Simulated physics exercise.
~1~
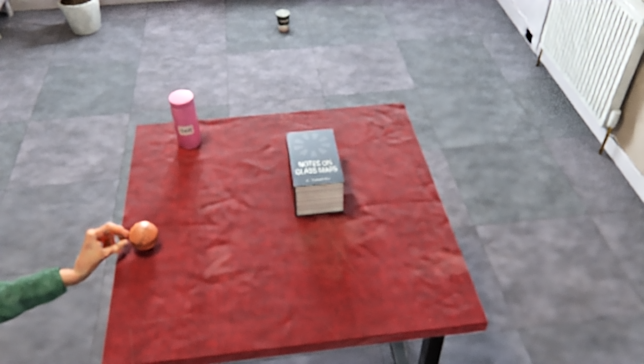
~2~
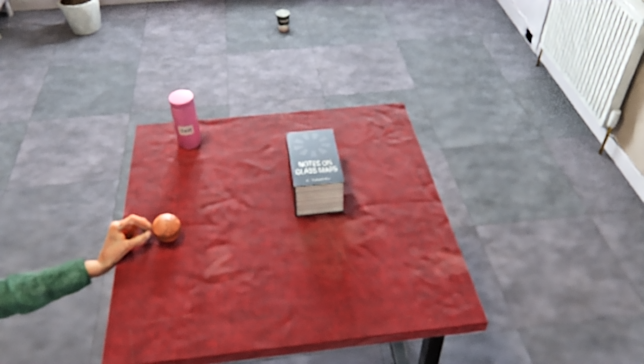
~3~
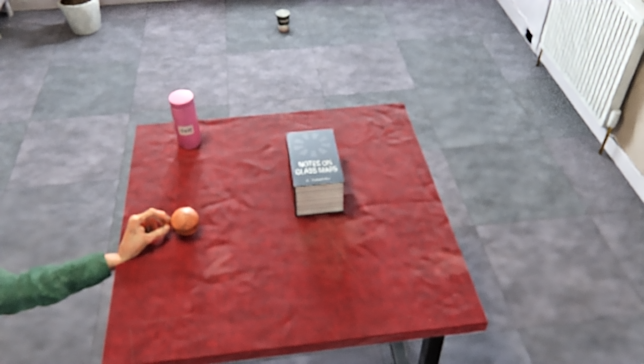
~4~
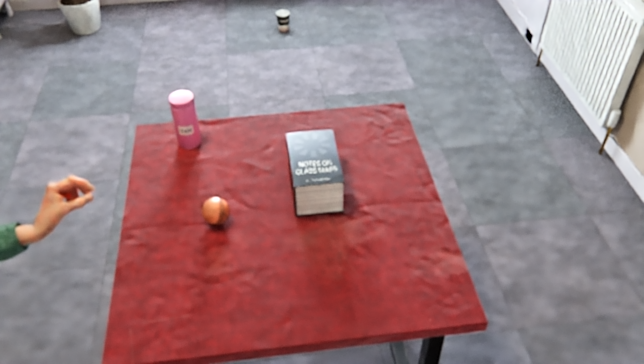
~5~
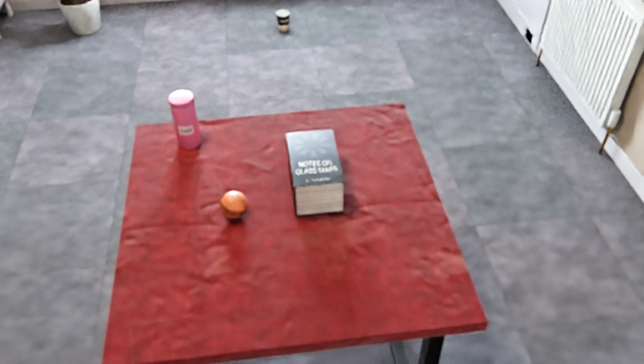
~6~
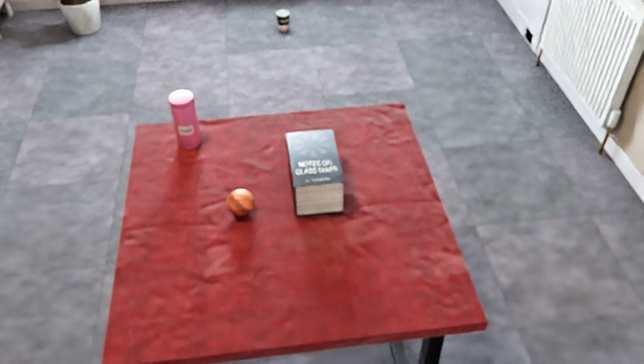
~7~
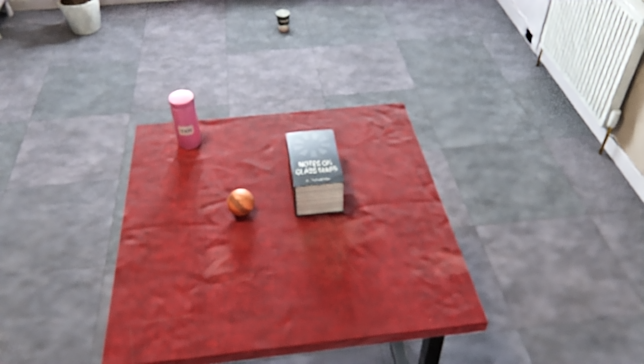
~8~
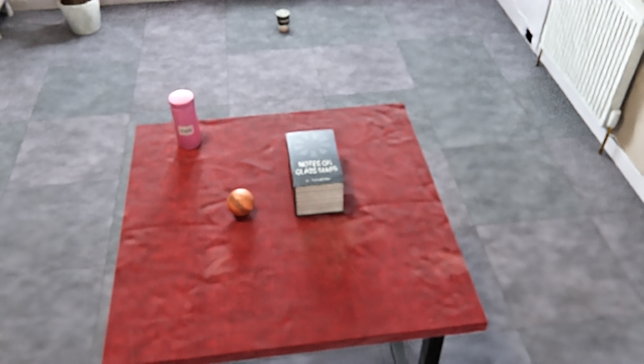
A hand pushes an orange ball right across a red table, where it stops.
